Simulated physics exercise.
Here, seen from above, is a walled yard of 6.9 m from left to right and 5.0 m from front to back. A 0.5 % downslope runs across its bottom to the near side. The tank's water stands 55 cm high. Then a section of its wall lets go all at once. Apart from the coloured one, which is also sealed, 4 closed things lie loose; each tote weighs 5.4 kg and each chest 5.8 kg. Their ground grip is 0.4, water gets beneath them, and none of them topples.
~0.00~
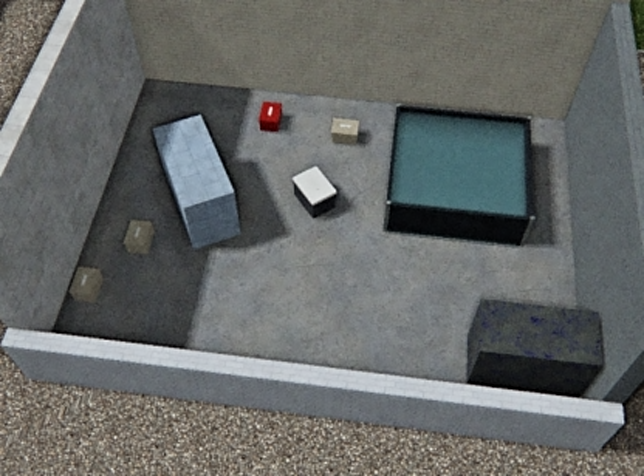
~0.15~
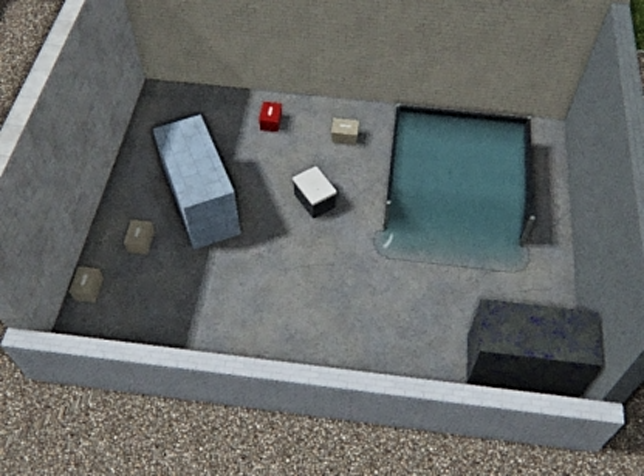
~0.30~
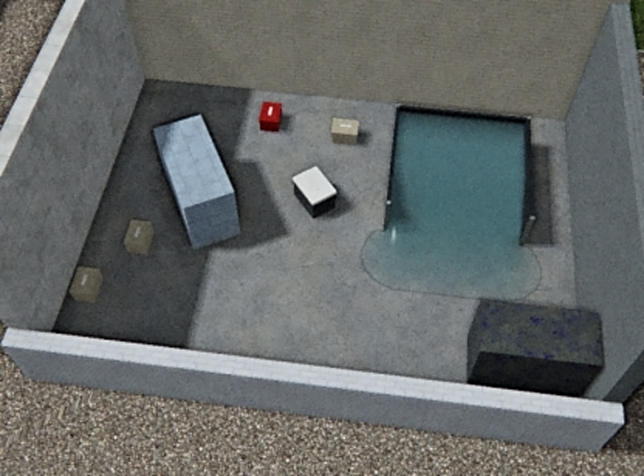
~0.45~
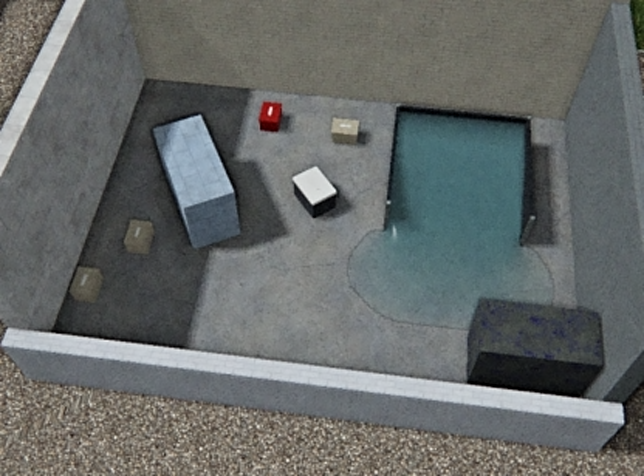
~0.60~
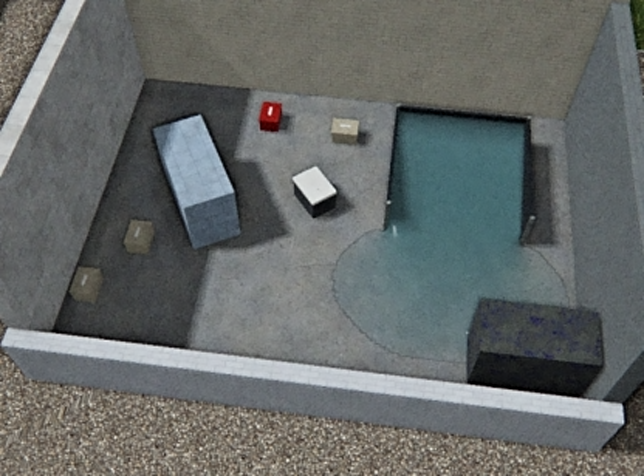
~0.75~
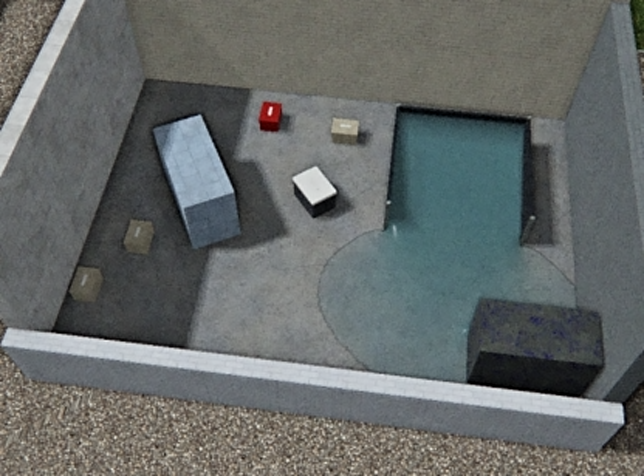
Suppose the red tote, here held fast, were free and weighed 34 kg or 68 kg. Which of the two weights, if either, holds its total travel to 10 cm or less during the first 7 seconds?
The lighter one already does.
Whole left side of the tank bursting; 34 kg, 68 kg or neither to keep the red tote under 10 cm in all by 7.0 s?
Just the heavier one.
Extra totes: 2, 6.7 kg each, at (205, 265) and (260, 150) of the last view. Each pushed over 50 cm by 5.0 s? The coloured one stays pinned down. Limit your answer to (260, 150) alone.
It is less.
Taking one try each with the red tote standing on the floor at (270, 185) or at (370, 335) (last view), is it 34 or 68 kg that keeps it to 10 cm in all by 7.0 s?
Taking the two tries in order, even the light one works and only the heavy one works.
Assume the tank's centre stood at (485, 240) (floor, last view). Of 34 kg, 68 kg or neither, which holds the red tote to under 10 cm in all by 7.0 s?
In that case, simply put, the lighter one does it.
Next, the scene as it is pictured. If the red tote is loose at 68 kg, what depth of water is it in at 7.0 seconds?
Around 6 cm.
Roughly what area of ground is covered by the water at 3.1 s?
Wet: Near 19 m2.
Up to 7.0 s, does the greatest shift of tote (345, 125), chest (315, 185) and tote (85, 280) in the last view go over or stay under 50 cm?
In turn: Under, under, past it.
After 1.4 s the red tote would be 0 cm from its start with 34 kg and 0 cm from its start with 68 kg; 0 cm of water round it then.
After 3.1 s the red tote would be 0 cm from its start with 34 kg and 0 cm from its start with 68 kg; 0 cm of water round it then.
After 4.9 s the red tote would be 0 cm from its start with 34 kg and 0 cm from its start with 68 kg; 0 cm of water round it then.
After 7.0 s the red tote would be 0 cm from its start with 34 kg and 0 cm from its start with 68 kg; 6 cm of water round it then.
